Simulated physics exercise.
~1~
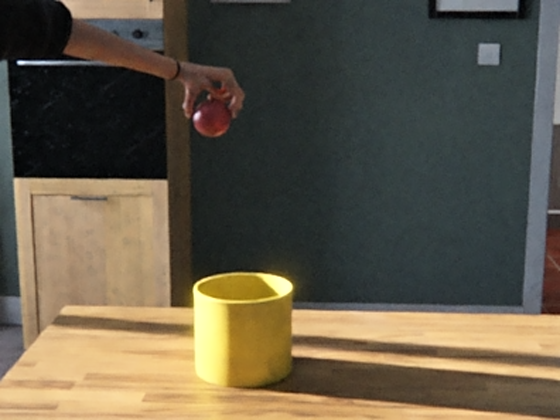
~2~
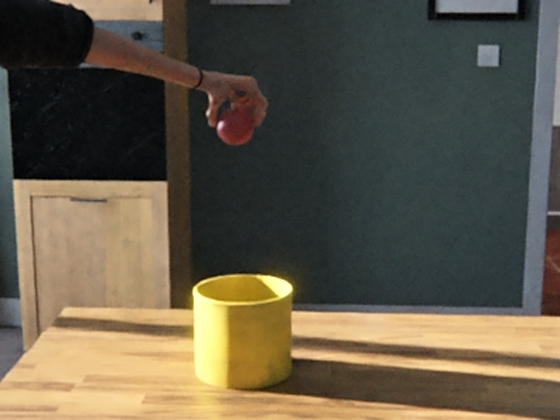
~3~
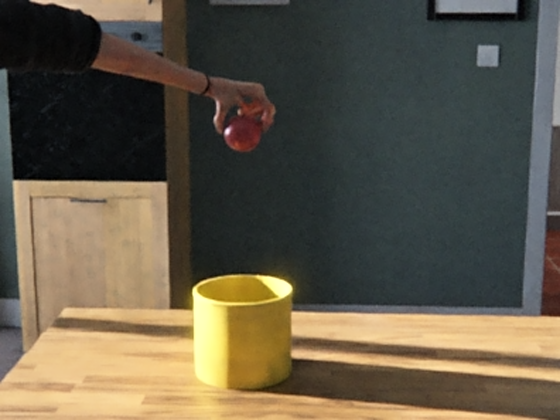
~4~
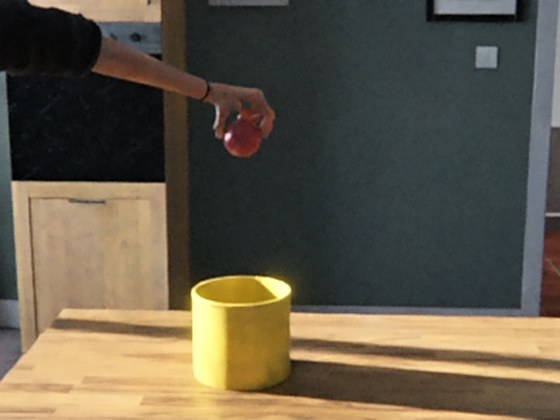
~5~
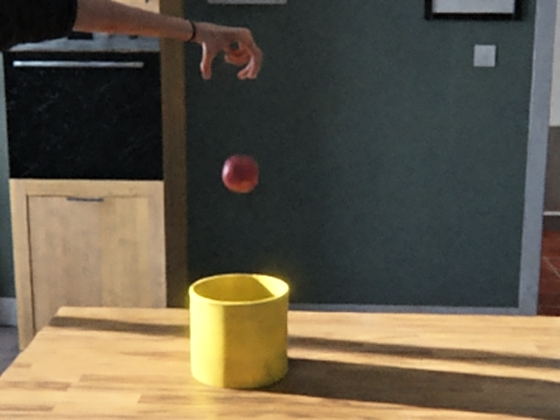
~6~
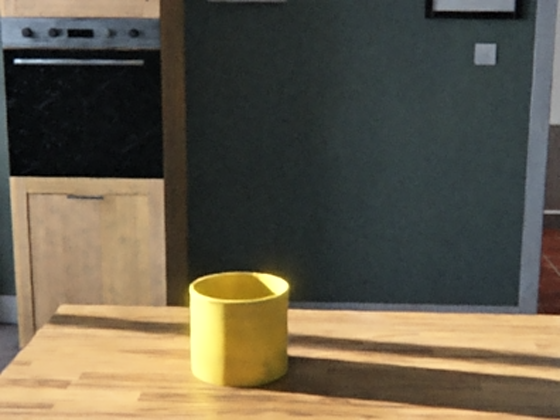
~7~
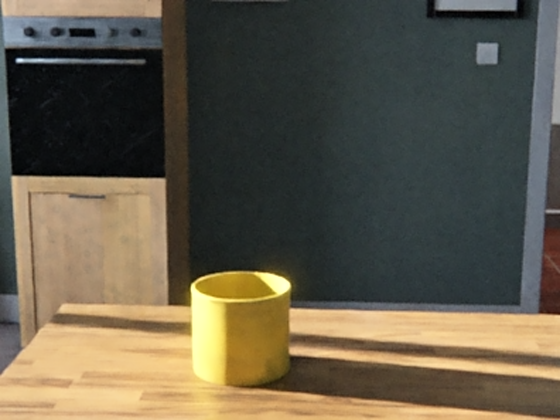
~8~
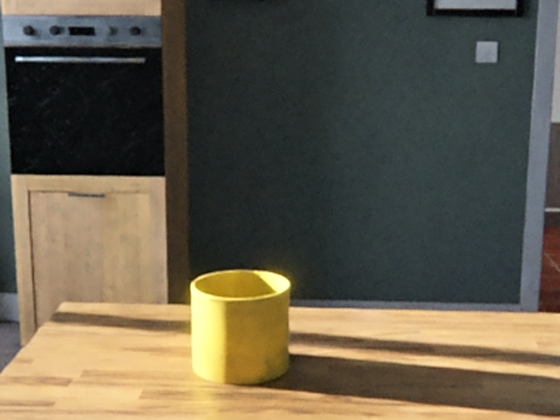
A hand held a red apple above a yellow bucket on a wooden table, moved it a little to the right, then let go and drew back as the apple fell into the bucket, leaving only the bucket in sight on the table.
